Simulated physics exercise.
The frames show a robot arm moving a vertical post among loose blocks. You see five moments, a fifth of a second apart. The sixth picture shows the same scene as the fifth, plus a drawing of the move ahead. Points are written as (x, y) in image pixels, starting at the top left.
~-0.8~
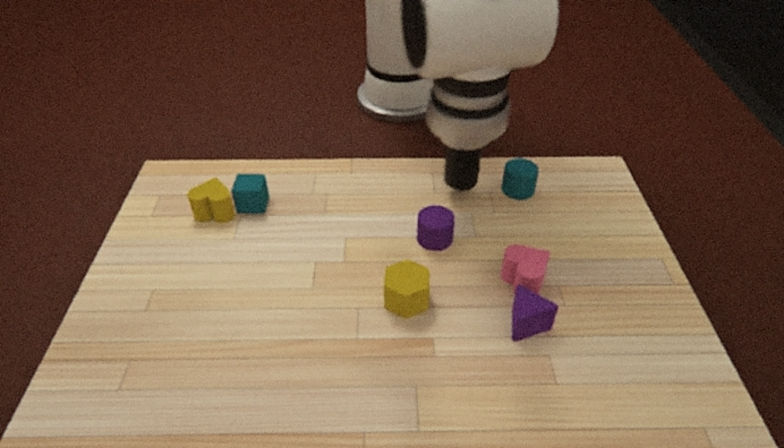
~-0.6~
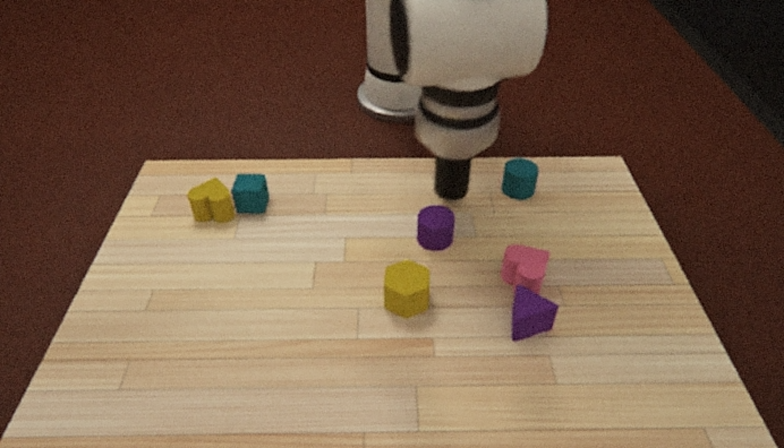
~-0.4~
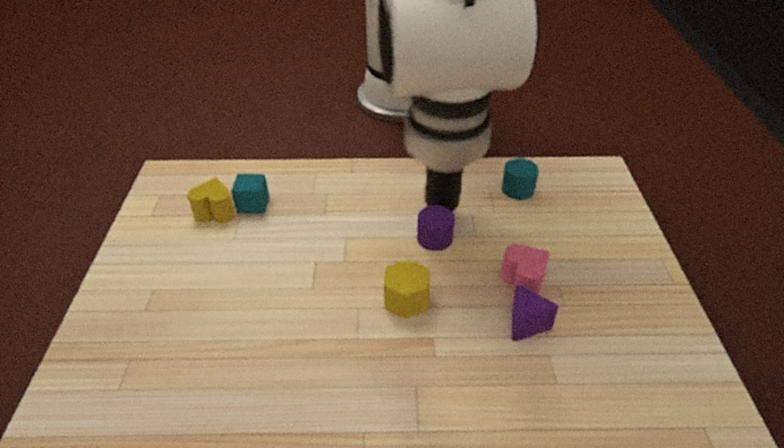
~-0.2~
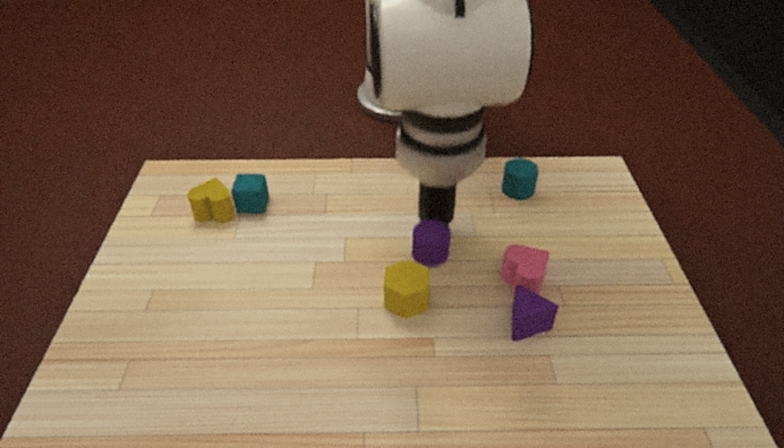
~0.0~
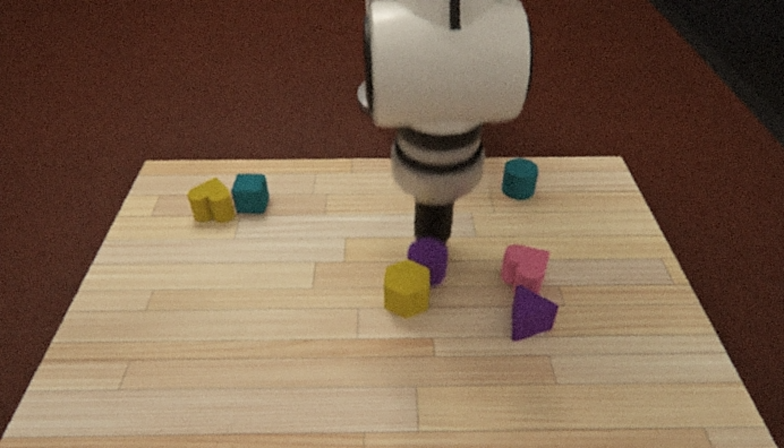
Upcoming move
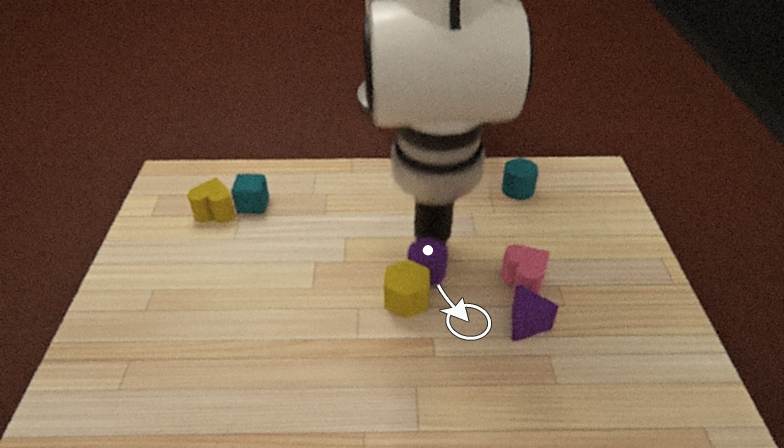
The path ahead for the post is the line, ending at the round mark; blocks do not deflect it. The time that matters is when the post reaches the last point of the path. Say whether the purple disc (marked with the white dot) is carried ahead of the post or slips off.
The post no longer has it in front.
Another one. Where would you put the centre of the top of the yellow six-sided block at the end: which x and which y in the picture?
Close to (383, 312).
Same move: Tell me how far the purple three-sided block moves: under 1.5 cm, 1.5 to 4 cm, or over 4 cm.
The answer is under 1.5 cm.
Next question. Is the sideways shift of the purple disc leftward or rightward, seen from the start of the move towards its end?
Sideways shift: Right.
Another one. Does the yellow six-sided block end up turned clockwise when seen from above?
Yes
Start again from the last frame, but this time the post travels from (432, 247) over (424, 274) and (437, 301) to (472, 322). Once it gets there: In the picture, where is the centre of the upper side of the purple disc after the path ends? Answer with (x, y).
Somewhere near (424, 310).
The drawn path runs from (432, 247) through (433, 271) and (446, 297) to (469, 321); the dot is on the purple disc.
What follows on the original path. One third of the way, post at (434, 260); yellow six-sided block at (393, 300), turned 25° clockwise; purple disc at (427, 278).
Two thirds of the way, post at (447, 285); yellow six-sided block at (383, 311), turned 40° clockwise; purple disc at (427, 301).
At the end, post at (470, 309); yellow six-sided block at (383, 312), turned 45° clockwise; purple disc at (431, 312); purple three-sided block not moved.
